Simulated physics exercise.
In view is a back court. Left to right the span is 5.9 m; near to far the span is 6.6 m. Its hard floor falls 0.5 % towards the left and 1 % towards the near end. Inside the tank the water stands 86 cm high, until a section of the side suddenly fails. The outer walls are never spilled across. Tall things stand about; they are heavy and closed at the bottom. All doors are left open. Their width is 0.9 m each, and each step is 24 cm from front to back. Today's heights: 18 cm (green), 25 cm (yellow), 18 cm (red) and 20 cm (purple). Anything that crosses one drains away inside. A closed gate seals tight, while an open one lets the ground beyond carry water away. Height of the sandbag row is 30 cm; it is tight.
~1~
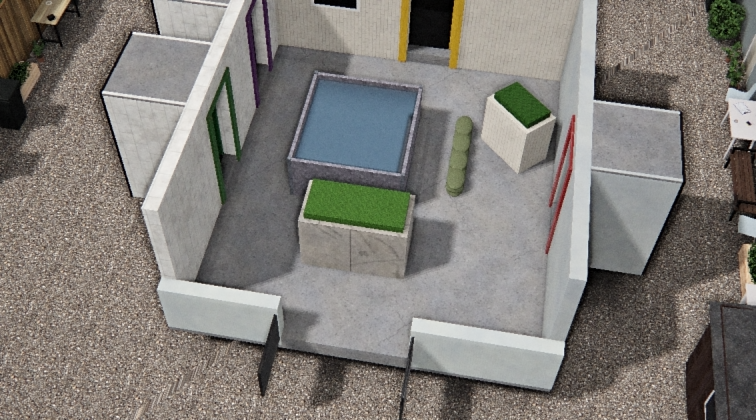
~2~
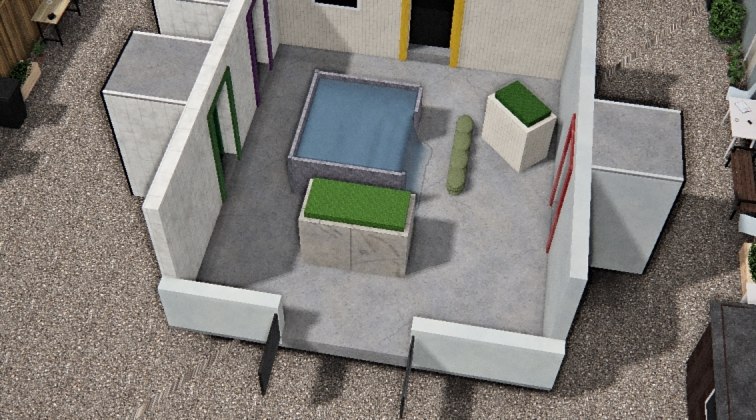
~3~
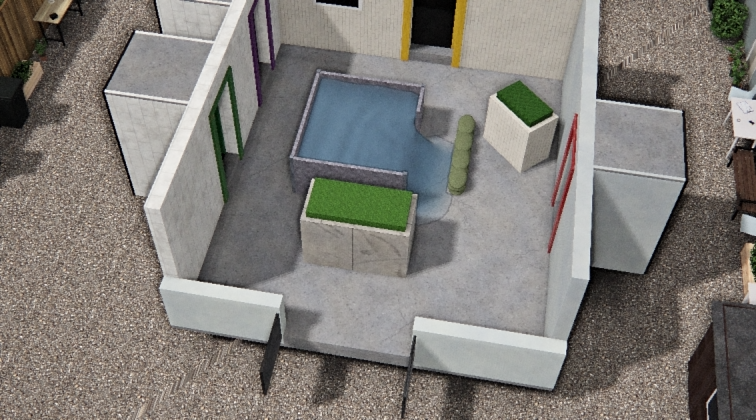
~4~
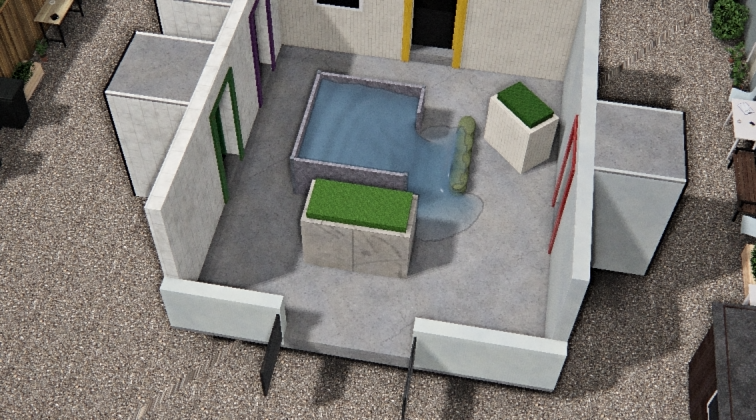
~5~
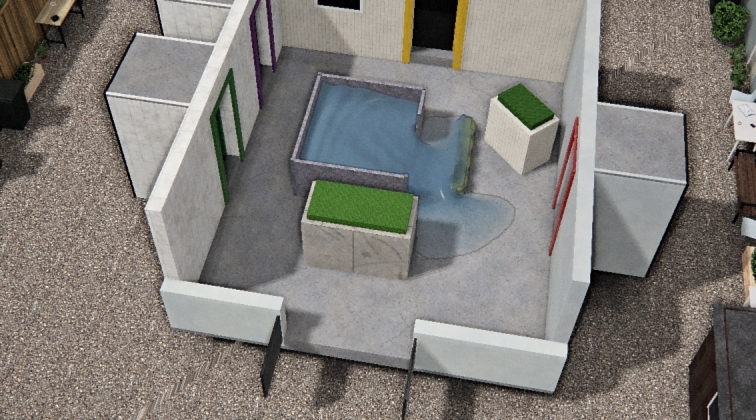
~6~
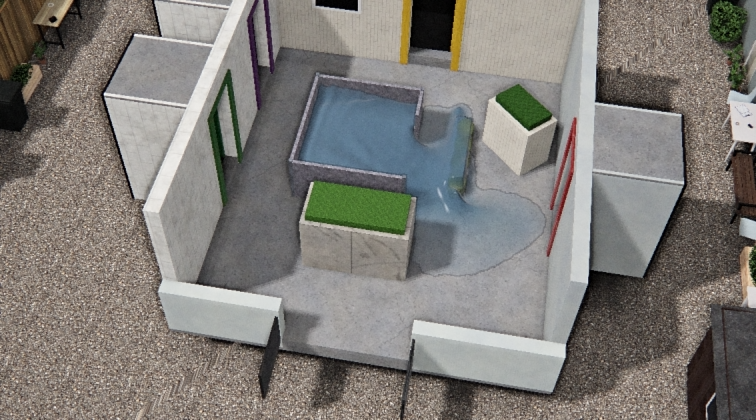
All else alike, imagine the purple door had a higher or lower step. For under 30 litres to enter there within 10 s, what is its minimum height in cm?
Its minimum height would be about 7 cm.
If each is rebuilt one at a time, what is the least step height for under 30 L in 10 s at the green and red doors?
You'd want about 9.0 centimetres at green and about 24 centimetres at red.
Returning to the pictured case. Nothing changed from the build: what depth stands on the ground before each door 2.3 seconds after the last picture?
Depth (cm): Green 0 / yellow 21 / red 17 / purple 2.
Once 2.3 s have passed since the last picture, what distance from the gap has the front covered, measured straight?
Reach: Approx. 4.4 m.
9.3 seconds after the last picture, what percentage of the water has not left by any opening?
Remaining share: Around 84 %.
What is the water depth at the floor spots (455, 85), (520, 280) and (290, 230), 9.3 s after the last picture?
Roughly 7, then 10, then 9 cm.
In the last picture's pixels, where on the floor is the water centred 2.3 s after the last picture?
I'd put it close to (425, 194).
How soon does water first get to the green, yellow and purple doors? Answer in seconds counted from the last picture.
Green 3.8 s, yellow 0.5 s, purple 2.4 s.
Then, 0.7 s after the last picture water covers 40 % of the floor, deepest (57 cm) near (440, 180); it has not reached the purple door.
Then, 2.3 s after the last picture water covers 60 % of the floor, deepest (36 cm) near (522, 365); it has not reached the purple door.
Then, 9.3 s after the last picture water covers 95 % of the floor, deepest (16 cm) near (258, 111); 9 cm at the purple door, 0 litres in over its 20 cm step.
At the purple door as built, the water peaked near 12 cm, 3.3 s after the last picture.
Run again over the same 10 s with other heights there, 51 litres in over 6 cm, 19 litres over 8 cm. The limit of 30 litres is kept from about 7 cm up.
